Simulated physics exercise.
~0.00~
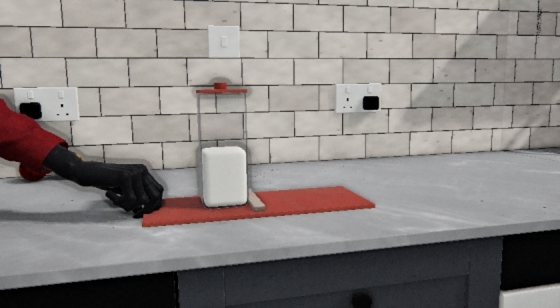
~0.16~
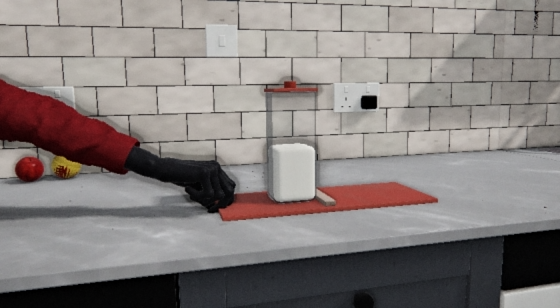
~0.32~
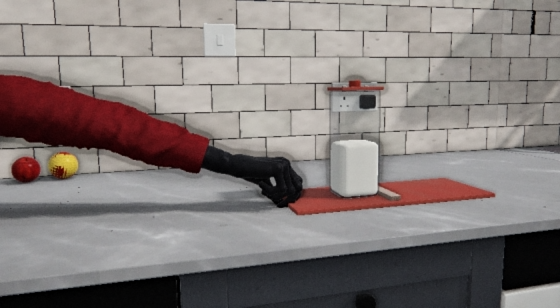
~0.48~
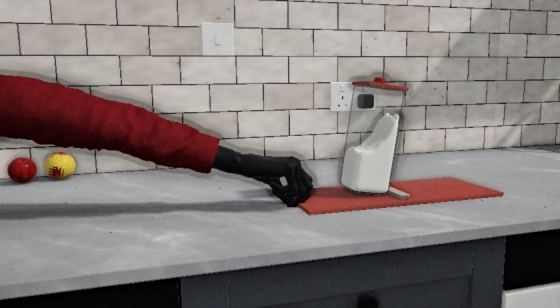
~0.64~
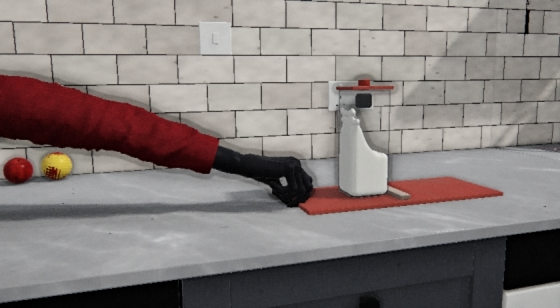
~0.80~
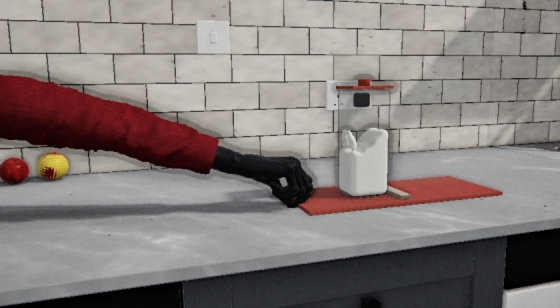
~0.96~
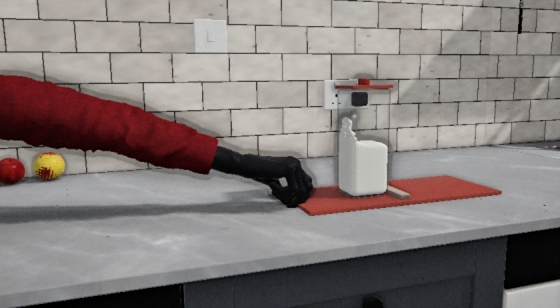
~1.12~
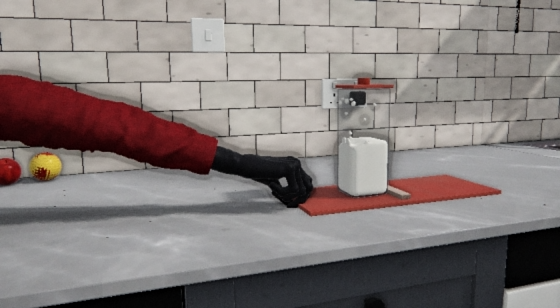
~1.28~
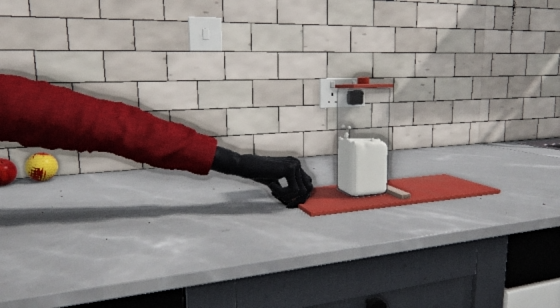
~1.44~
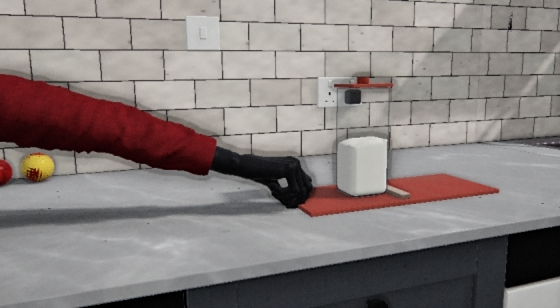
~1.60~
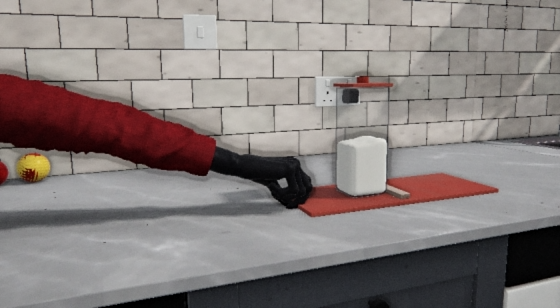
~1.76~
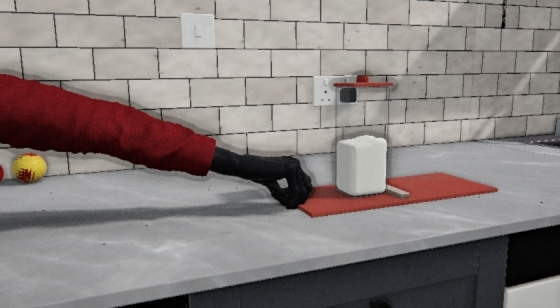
At the start, a gloved hand at the end of a red sleeve is at the left end of a red board on a grey worktop, with a closed white container standing on it near a thin strip. The hand and board glide right together, carrying the container along upright. As the board comes to a stop, the container tips to the right and the pale contents surge up one side. It then rocks back upright while the contents slosh and gradually settle. Finally, the container stands still and upright on the board, with the hand still beside it.
